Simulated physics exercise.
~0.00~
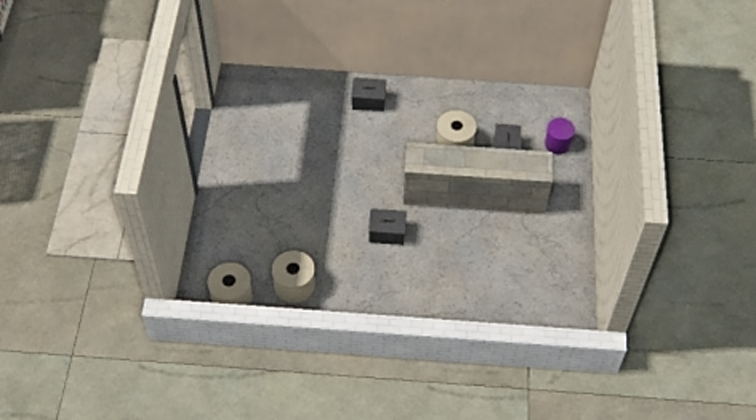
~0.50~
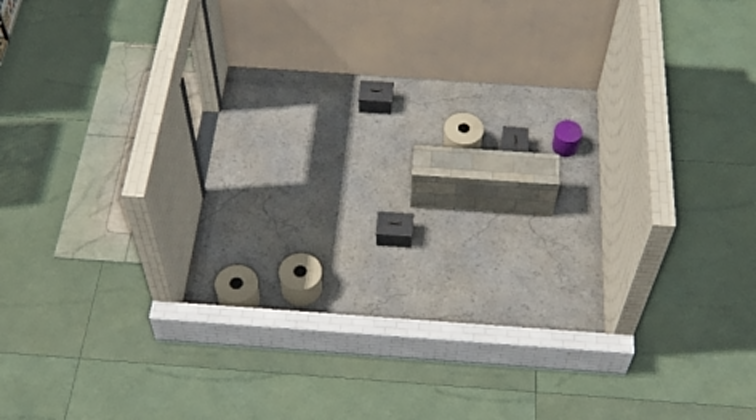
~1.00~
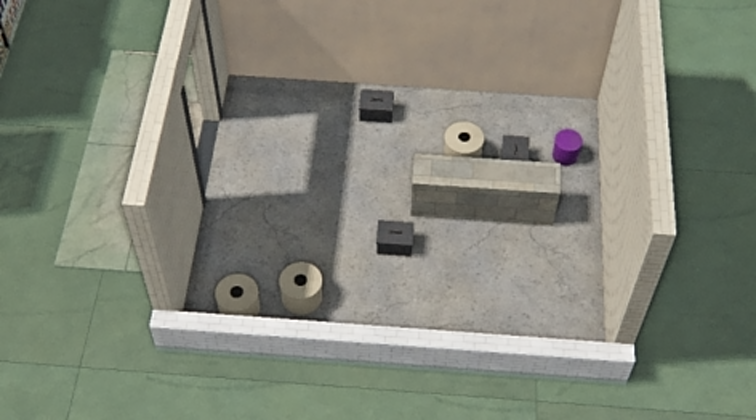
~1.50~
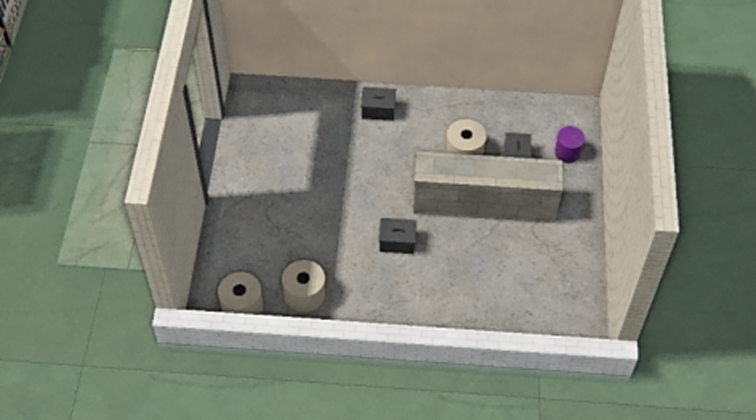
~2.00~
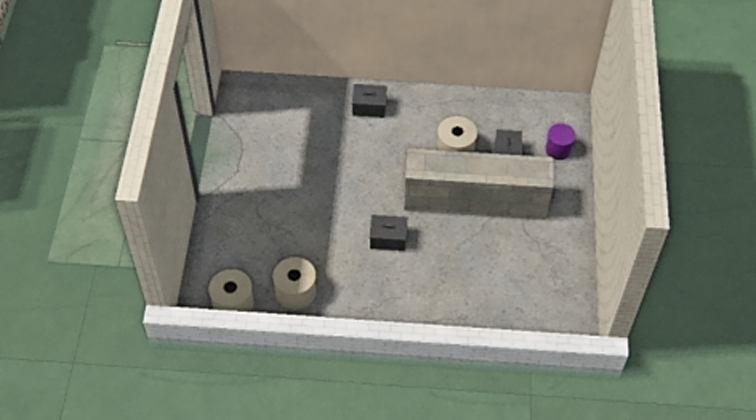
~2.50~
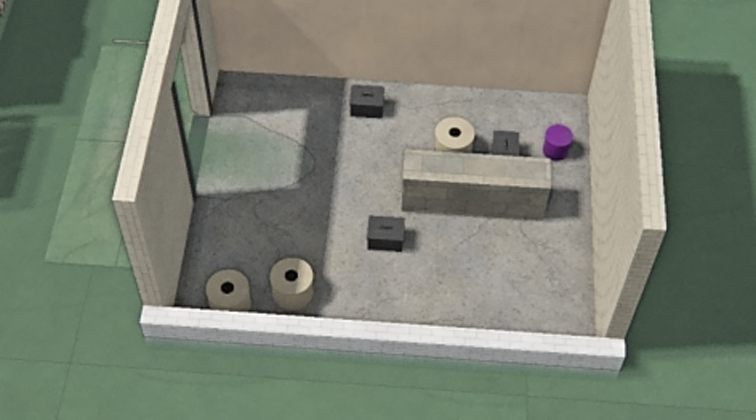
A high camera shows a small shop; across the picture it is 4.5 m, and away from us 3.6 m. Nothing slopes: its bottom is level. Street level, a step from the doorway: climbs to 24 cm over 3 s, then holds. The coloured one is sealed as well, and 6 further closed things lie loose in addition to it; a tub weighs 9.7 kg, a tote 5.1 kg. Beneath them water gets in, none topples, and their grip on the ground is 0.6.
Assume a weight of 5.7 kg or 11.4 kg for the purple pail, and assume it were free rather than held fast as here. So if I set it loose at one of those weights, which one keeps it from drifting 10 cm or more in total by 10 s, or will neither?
Neither will.
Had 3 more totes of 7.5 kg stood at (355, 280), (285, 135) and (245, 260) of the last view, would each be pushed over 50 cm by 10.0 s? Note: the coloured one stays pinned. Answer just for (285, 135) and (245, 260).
Order as asked: Goes beyond / stays within.
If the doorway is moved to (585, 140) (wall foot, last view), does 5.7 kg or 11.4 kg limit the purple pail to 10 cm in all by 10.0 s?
With that change, both options fail.
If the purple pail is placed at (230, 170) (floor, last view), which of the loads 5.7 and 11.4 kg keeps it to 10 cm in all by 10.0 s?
No load works.
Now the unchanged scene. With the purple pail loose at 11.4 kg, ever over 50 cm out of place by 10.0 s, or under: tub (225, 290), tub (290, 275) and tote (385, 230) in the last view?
Well, that's below half a metre, below half a metre, and beyond half a metre.
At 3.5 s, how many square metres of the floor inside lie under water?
I'd put it close to 5.5 m2.
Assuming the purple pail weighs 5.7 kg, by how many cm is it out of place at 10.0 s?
200 cm.
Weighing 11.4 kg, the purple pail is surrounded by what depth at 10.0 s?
Around 12 cm.
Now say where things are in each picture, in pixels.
In the first frame, the purple pail at (561, 129) rests on the ground; 0.0 m2 under water; 0 of 7 have shifted.
In the second frame, the purple pail at (568, 131), on the bottom; water covers 0.0 m2; 0 of 7 have shifted.
In the third frame, the purple pail at (569, 140), on the bottom; water covers 0.0 m2; 0 of 7 have shifted.
In the fourth frame, the purple pail at (571, 137), on the bottom; water covers 0.0 m2; 0 of 7 have shifted.
In the fifth frame, the purple pail at (562, 134) rests on the ground; 0.3 m2 under water; 0 of 7 have shifted.
In the sixth frame, the purple pail at (559, 135), on the bottom; water covers 1.1 m2; 0 of 7 have shifted.
After 3.5 s the purple pail would be 0 cm from its start with 5.7 kg and 0 cm from its start with 11.4 kg; 0 cm of water round it then.
After 4.5 s the purple pail would be 0 cm from its start with 5.7 kg and 0 cm from its start with 11.4 kg; 0 cm of water round it then.
After 7.0 s the purple pail would be 32 cm from its start with 5.7 kg and 6 cm from its start with 11.4 kg; 11 cm of water round it then.
After 10.0 s the purple pail would be 195 cm from its start with 5.7 kg and 140 cm from its start with 11.4 kg; 12 cm of water round it then.
